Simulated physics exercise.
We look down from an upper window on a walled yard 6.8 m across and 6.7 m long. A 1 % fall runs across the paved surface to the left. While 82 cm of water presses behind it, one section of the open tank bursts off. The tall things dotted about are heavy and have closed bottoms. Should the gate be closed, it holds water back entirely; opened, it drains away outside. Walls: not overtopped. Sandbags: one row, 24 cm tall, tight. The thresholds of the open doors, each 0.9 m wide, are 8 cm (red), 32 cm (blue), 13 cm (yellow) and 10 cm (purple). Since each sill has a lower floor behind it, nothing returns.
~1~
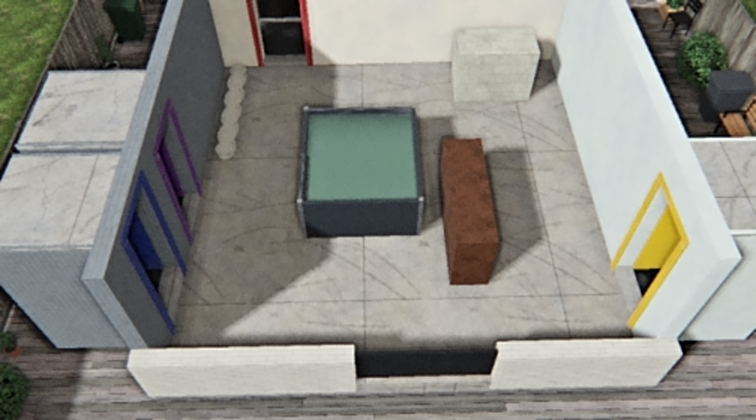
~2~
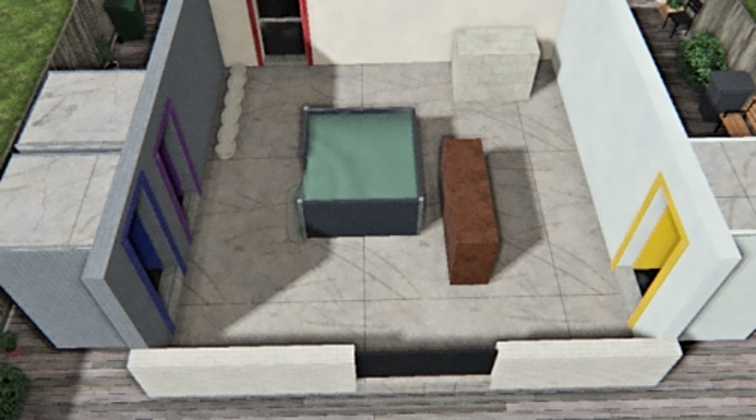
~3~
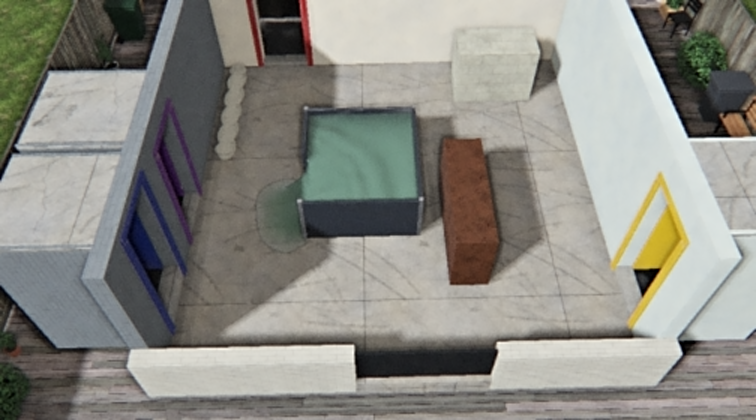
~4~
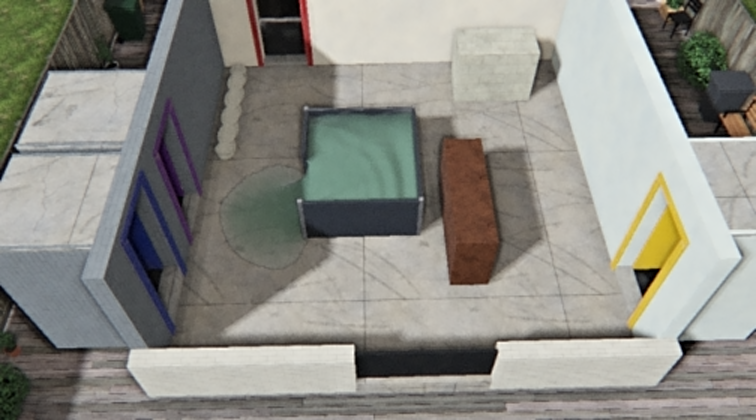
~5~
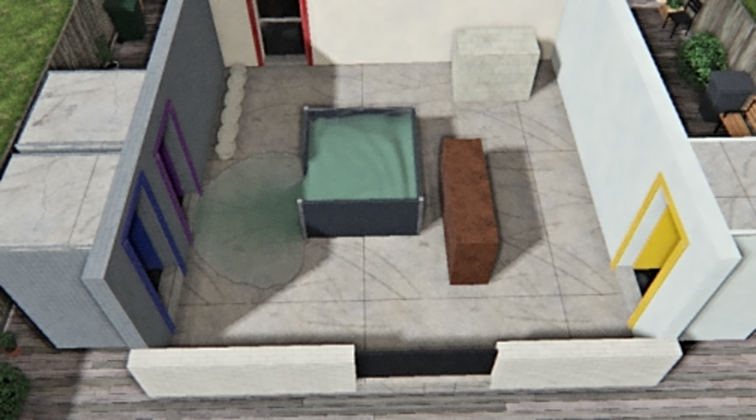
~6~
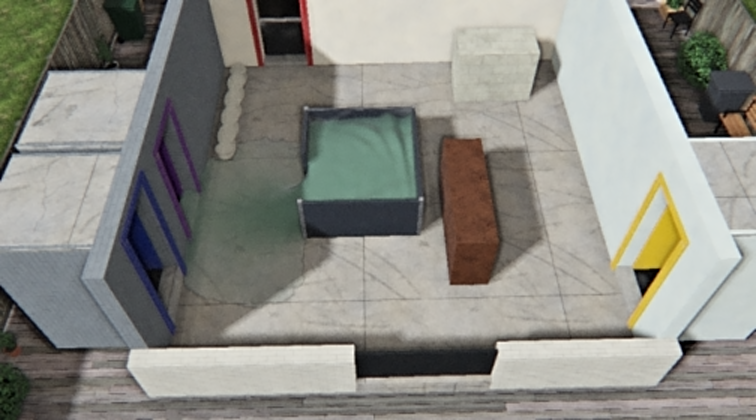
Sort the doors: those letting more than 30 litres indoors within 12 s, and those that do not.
The red door is among those that do not; the blue door is among those that do not; the yellow door is among those that do not; the purple door is among those letting more in.
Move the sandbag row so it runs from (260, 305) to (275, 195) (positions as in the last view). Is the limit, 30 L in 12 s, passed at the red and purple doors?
Well, the red one ends up more than allowed and the purple one ends up more than allowed.
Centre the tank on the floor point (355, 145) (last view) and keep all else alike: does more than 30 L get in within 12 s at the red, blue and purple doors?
Lab note: Vs limit, red door limit broken; blue door limit held; purple door limit broken.
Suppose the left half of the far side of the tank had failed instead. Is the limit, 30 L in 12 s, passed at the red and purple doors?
Door red goes beyond, door purple stays within.
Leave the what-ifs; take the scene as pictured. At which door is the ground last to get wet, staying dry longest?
Yellow.
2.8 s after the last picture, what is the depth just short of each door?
Red 5 cm, blue 19 cm, yellow 0 cm, purple 27 cm.
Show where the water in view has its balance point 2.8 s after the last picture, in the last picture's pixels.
Pixel position near (306, 213).
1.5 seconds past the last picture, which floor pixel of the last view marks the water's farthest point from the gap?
Roughly at pixel (226, 68).
Then, 0.7 s after the last picture water covers 20 % of the floor and is deepest (45 cm) near (303, 218); red door not reached, blue door 28 cm at the sill, 0 L in, yellow door not reached, purple door 29 cm at the sill, 190 L in.
Then, 1.5 s after the last picture water covers 25 % of the floor and is deepest (42 cm) near (167, 373); red door not reached, blue door 23 cm at the sill, 0 L in, yellow door not reached, purple door 33 cm at the sill, 401 L in.
Then, 2.8 s after the last picture water covers 50 % of the floor and is deepest (27 cm) near (194, 229); red door 5 cm at the sill, 0 L in, blue door 19 cm at the sill, 0 L in, yellow door not reached, purple door 27 cm at the sill, 581 L in.
Then, 6.3 s after the last picture water covers 80 % of the floor and is deepest (17 cm) near (226, 68); red door 3 cm at the sill, 0 L in, blue door 13 cm at the sill, 0 L in, yellow door 9 cm at the sill, 0 L in, purple door 14 cm at the sill, 736 L in.
Then, 11.3 s after the last picture water covers 95 % of the floor and is deepest (10 cm) near (167, 373); red door 6 cm at the sill, 0 L in, blue door 9 cm at the sill, 0 L in, yellow door 5 cm at the sill, 0 L in, purple door 9 cm at the sill, 753 L in.
